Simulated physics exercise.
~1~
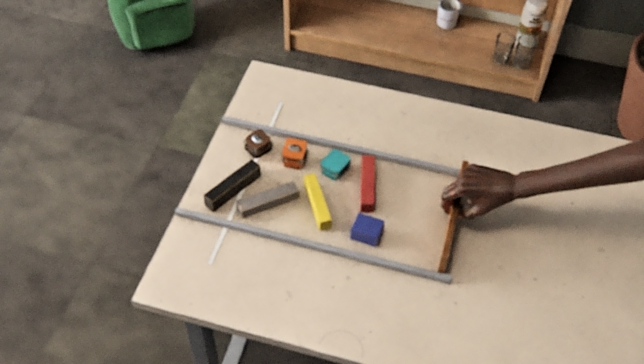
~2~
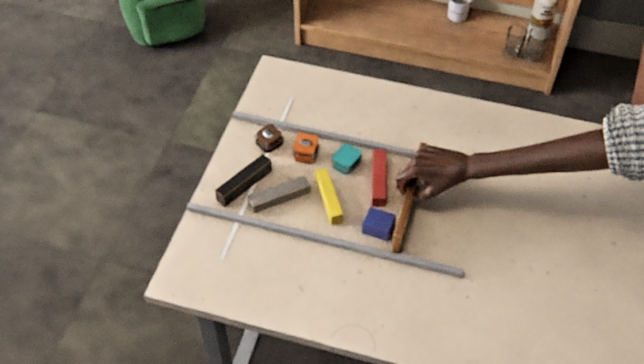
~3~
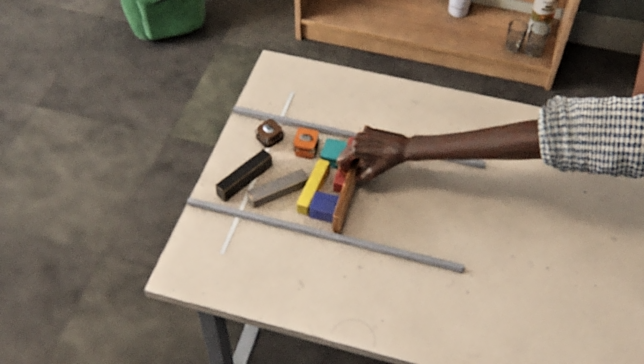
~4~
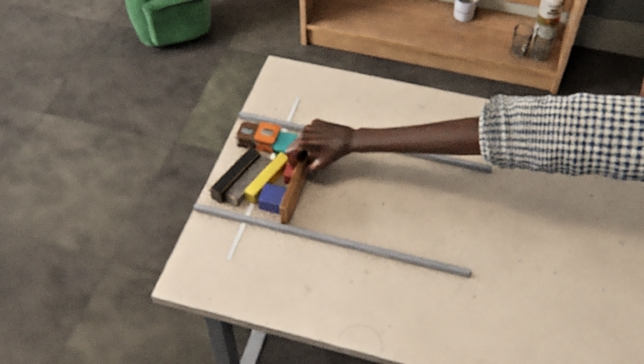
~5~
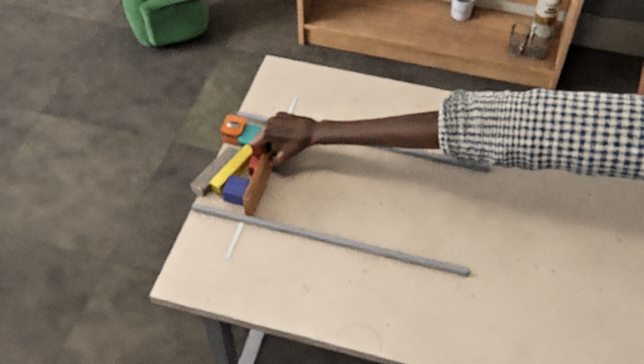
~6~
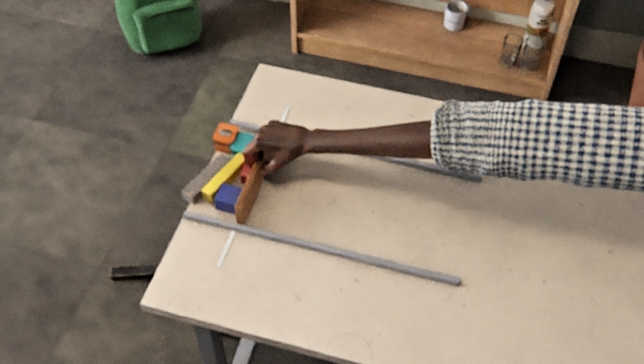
In this clip, a hand slides a wooden board left between two grey rails, sweeping coloured blocks and bars together toward the table's edge. The brown piece and black bar leave the table, with the black bar ending on the floor, while the others stay bunched against the board.
